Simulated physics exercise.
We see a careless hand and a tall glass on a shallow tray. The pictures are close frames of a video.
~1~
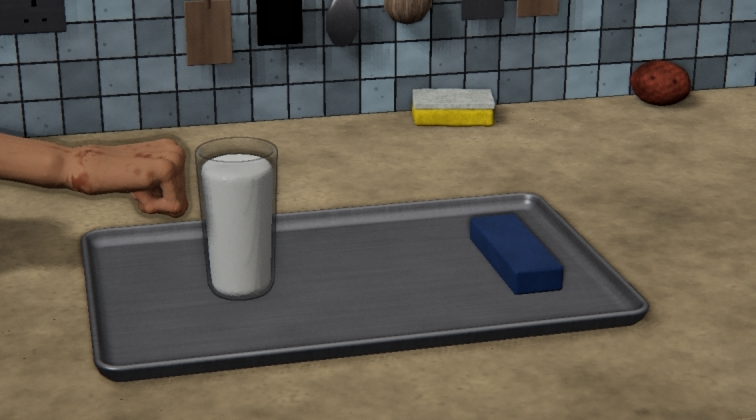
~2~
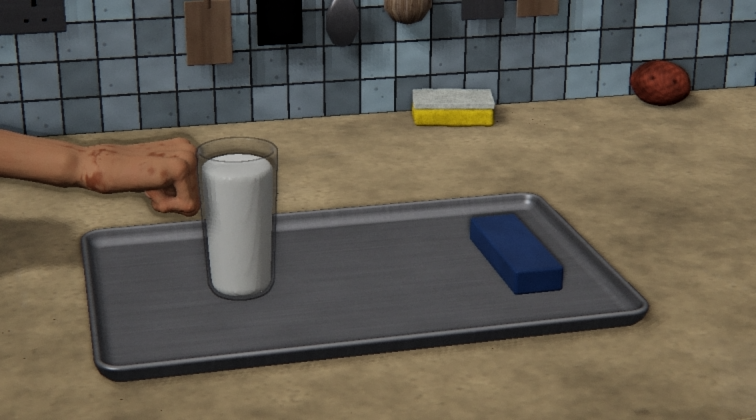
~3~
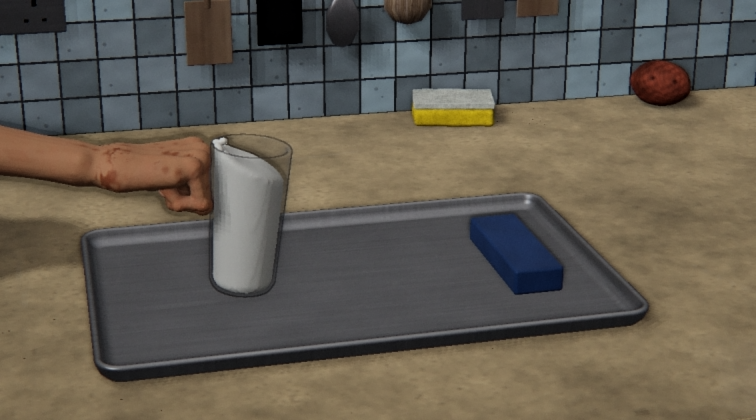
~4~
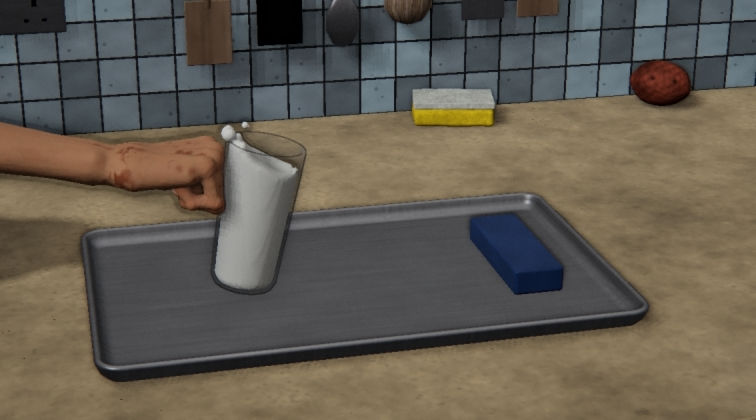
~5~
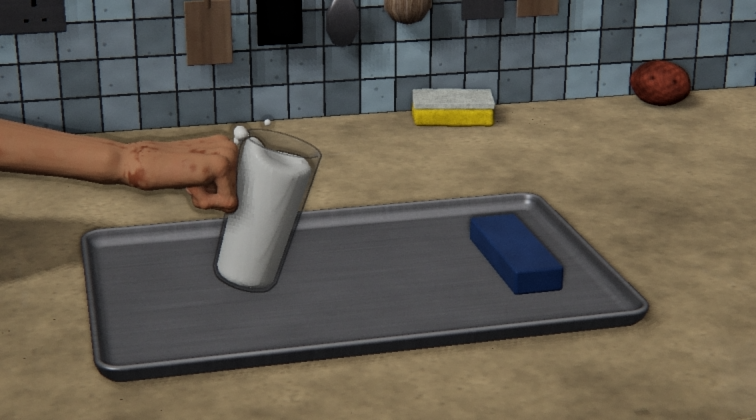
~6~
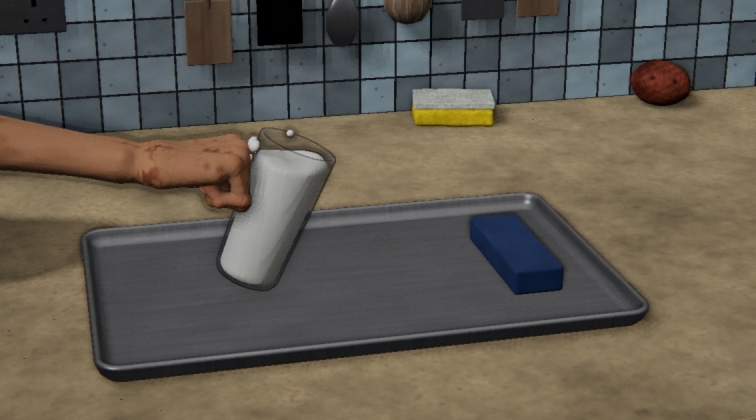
On a kitchen counter, a hand pushes a tall glass of white liquid on a gray tray, tilting it rightward as droplets splash up.
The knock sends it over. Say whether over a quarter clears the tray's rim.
After the fall three quarters and more stay on the tray.
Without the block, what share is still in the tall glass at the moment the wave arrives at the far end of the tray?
About 55 per cent.
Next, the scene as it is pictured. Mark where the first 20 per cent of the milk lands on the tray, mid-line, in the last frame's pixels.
Roughly at (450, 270).
A moment on, the tall glass is falling and 97 per cent is in the glass, 0 on the tray and 3 above or beyond its rim.
Next, the tall glass lies on its side and 63 per cent is in the glass, 24 on the tray and 13 above or beyond its rim.
Then the tall glass lies on its side and 38 per cent is in the glass, 31 on the tray and 31 above or beyond its rim.
Later the tall glass lies on its side and 22 per cent is in the glass, 61 on the tray and 17 above or beyond its rim.
In the end 84 per cent is held by tray and glass, 16 is off the tray.
